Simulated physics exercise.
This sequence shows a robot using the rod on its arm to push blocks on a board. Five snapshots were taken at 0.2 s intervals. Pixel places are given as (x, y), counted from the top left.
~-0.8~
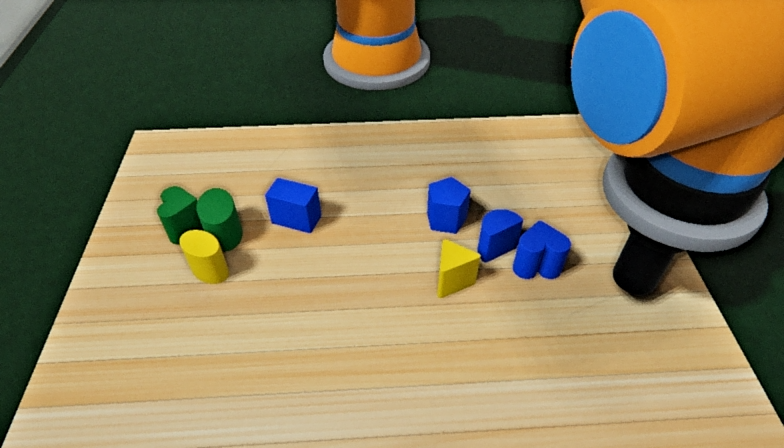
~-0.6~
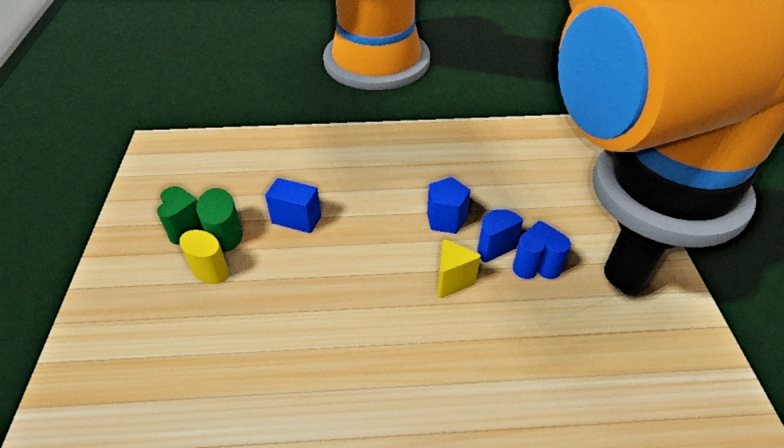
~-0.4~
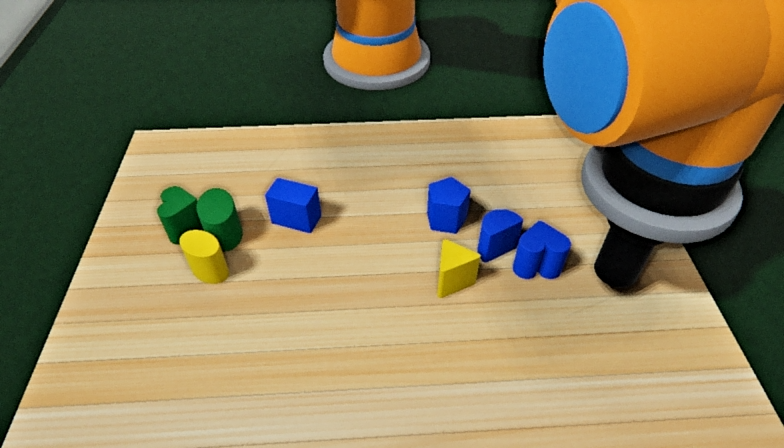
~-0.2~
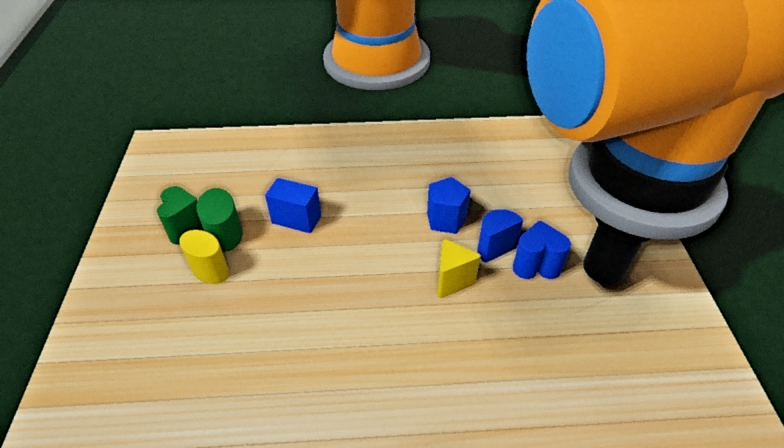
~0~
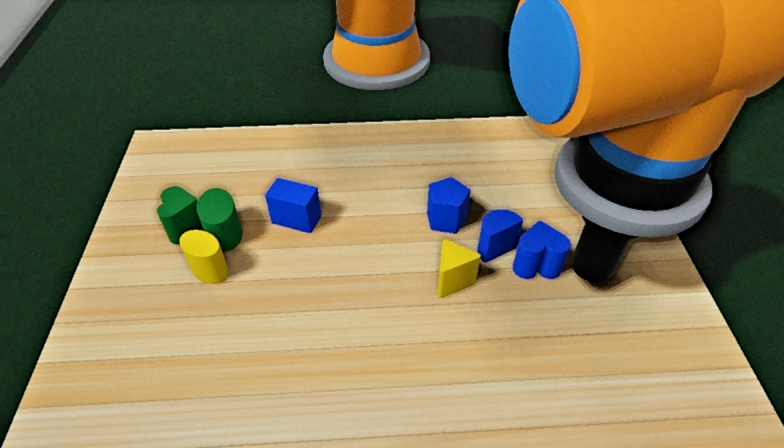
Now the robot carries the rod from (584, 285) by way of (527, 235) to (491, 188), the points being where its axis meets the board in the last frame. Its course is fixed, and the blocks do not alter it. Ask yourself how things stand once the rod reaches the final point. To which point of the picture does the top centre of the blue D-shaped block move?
It should be at (462, 218) by then.
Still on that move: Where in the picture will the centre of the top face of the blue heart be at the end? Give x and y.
If I read the scene right, the answer is (486, 201).
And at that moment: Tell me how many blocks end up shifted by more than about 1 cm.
There will be two blocks displaced.
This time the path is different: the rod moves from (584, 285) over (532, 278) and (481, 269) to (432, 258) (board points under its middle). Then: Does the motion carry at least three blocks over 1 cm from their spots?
That would be a yes.
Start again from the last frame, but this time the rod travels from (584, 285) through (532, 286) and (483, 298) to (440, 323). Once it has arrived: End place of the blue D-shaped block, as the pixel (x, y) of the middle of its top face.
Its top centre is at about (481, 204).
What follows on the original path. One third of the way, rod (550, 233); blue D-shaped block (479, 214), turned 50° anticlockwise; blue heart (509, 219), turned 35° anticlockwise.
Two thirds of the way, rod (515, 202); blue five-sided block (443, 191), turned 20° clockwise; blue D-shaped block (462, 218), turned 90° anticlockwise; blue heart (486, 203), turned 95° anticlockwise.
At the end, rod (494, 171); blue five-sided block (443, 191), turned 20° clockwise; blue D-shaped block (462, 218), turned 90° anticlockwise; blue heart (486, 201), turned 105° anticlockwise.
